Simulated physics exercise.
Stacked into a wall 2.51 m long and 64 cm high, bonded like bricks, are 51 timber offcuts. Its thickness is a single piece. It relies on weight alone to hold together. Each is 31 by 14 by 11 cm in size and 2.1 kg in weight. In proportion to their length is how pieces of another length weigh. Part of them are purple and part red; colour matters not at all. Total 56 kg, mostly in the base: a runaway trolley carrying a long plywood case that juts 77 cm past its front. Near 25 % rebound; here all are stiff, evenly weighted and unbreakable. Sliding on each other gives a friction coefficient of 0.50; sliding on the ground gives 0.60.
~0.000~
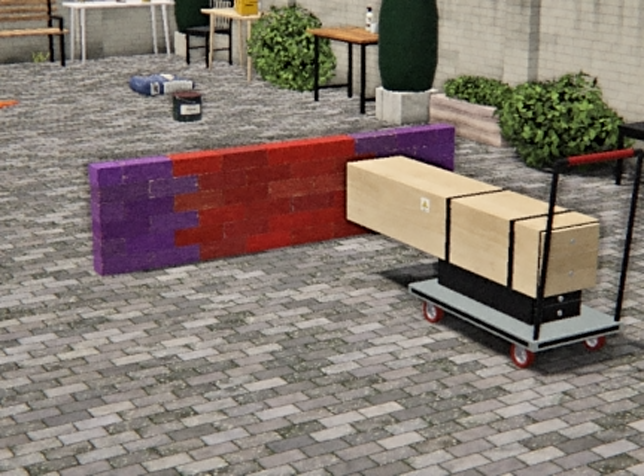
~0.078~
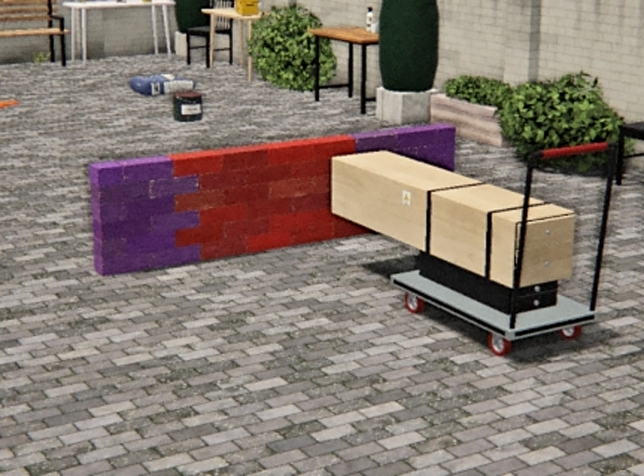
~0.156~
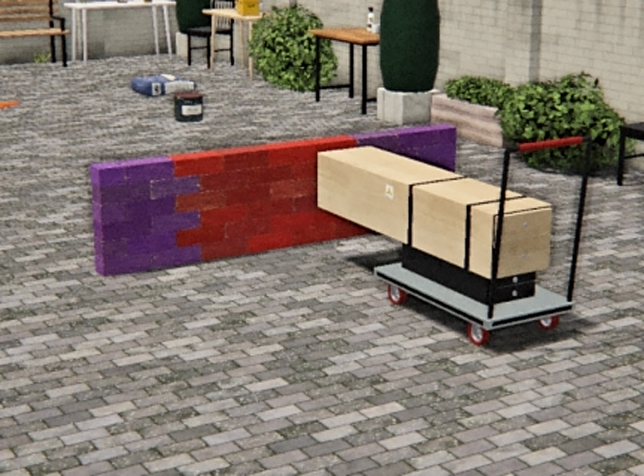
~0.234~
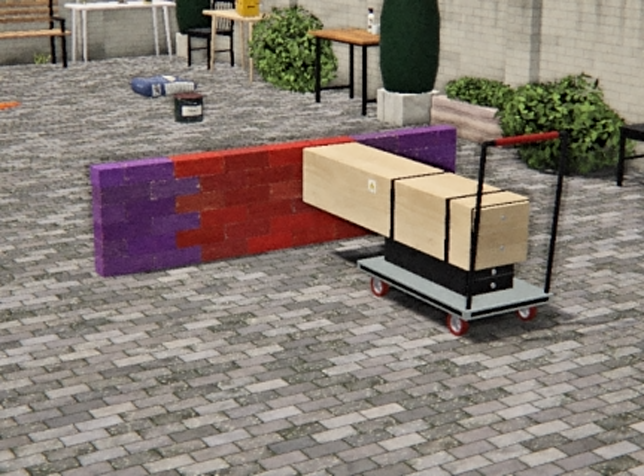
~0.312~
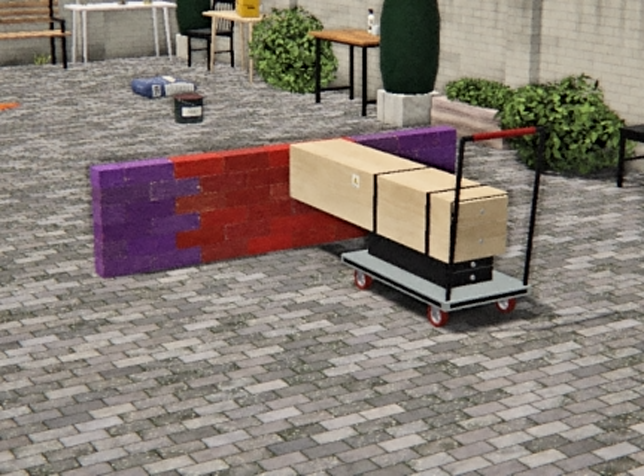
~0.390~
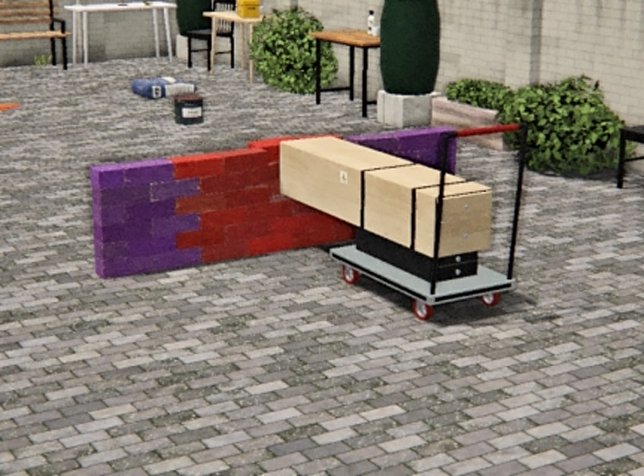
A flat trolley carrying a long wooden box strapped with black bands rolled leftward across the paved yard toward a low purple and red wall, until the box's front end pressed into it.
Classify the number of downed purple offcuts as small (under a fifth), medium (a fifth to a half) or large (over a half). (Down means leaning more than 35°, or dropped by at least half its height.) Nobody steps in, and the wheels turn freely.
It is small.
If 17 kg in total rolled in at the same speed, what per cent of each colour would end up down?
The split would be purple 0, then red 30 per cent.
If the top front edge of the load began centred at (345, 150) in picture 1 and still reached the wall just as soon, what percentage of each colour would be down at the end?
Result - purple: 0%; red: 40%.
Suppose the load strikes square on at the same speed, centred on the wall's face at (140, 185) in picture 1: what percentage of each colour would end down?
That would leave purple at 30 % and red at 0 %.
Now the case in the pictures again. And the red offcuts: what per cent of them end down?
Of the red ones, 40 in a hundred finish down.
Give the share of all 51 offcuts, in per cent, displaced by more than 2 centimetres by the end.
40 percent.
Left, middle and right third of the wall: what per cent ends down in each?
From the left: 0, then 60, then 10 percent.
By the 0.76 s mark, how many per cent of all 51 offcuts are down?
By then 20 %.
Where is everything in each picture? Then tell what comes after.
In the first frame (places mark the middle of the side facing us), load (353, 182) 70 cm short of the wall; top purple offcut (377, 144); top red offcut (291, 155); nothing disturbed.
The second frame shows load (337, 176) 52 cm short of the wall; top purple offcut (377, 144).
The third frame shows load (323, 171) 35 cm short of the wall; top purple offcut (378, 145).
The fourth frame shows load (308, 166) 18 cm short of the wall; top purple offcut (378, 146).
The fifth frame shows load (294, 162) just touching; top purple offcut (378, 146).
The sixth frame shows load (284, 159) 12 cm into the wall's line; top purple offcut (377, 147) shifted 11 mm; top red offcut (280, 153) leaning 4°; 9 disturbed, none down.
After 0.50 s, load 30 cm past the wall's line, still rolling; none of the 27 purple offcuts down (4 of 51 in all colours); top purple offcut shifted 47 mm; top red offcut leaning 17°, 51 mm lower.
After 0.76 s, load 71 cm past the wall's line, still rolling; 1 of the 27 purple offcuts down (9 of 51 in all colours); top purple offcut leaning 55°, 6 cm lower; top red offcut on its side.
After 1.00 s, load 99 cm past the wall's line, still rolling; 1 of the 27 purple offcuts down (9 of 51 in all colours); top purple offcut leaning 71°, 23 cm lower; top red offcut leaning 25°, 51 cm lower.
After 1.30 s, load 1.14 m past the wall's line, still rolling; 1 of the 27 purple offcuts down (11 of 51 in all colours); top purple offcut on its side; top red offcut 54 cm lower.
At rest (2.2 s), load 1.17 m past the wall's line, stopped; 1 of the 27 purple offcuts down (11 of 51 in all colours); top purple offcut 54 cm lower; top red offcut 54 cm lower. That is 4 per cent. As the last picture would show them, middles, top purple offcut near (399, 212), top red offcut near (151, 207).
